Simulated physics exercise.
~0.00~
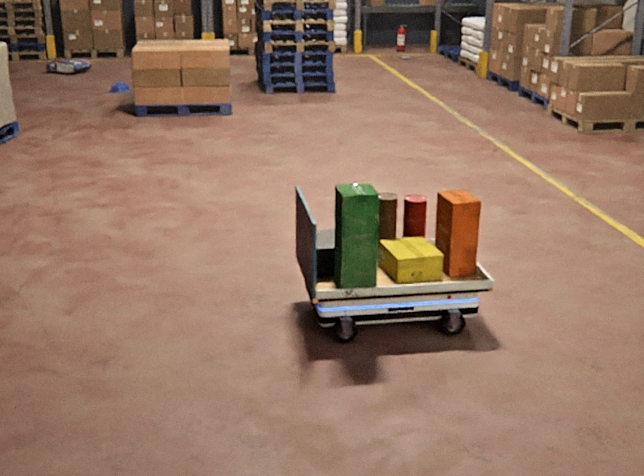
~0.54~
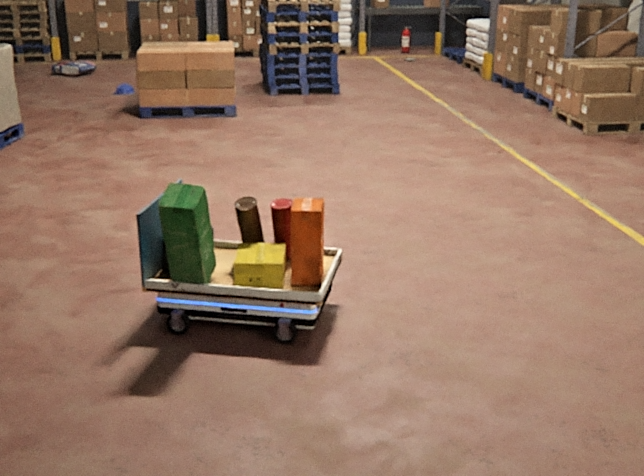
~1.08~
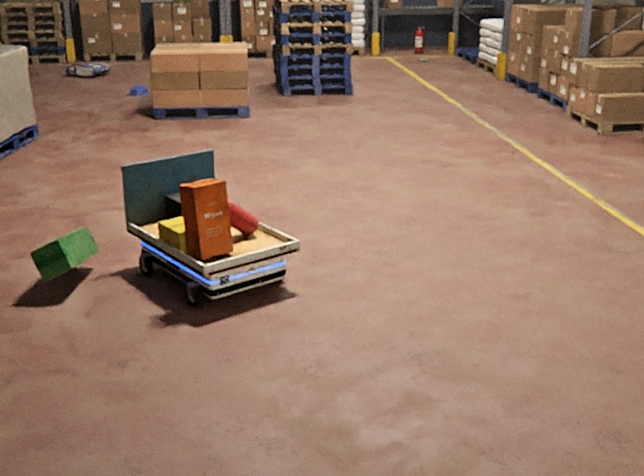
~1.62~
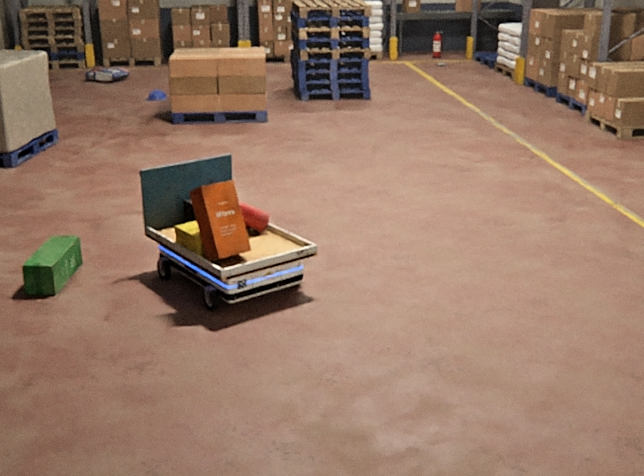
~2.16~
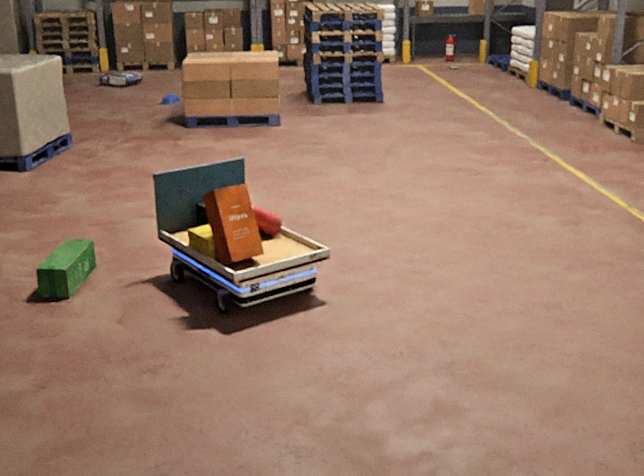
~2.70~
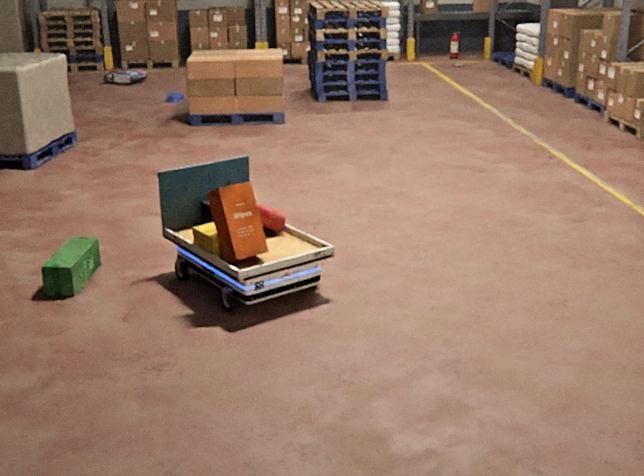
A tall green box stands at the left of a low wheeled cart's load on a warehouse floor, seen from slightly above, with a yellow box, an upright orange box, and brown and red canisters beside it. Stacked cartons, blue pallets and a yellow floor line lie behind. The cart rolls left and begins to turn, and the green box and canisters lean. As it swings further toward the viewer, the green box tumbles off the left side and the red canister tips. The cart stops, with the green box lying on the floor, the orange box leaning and the red canister down.
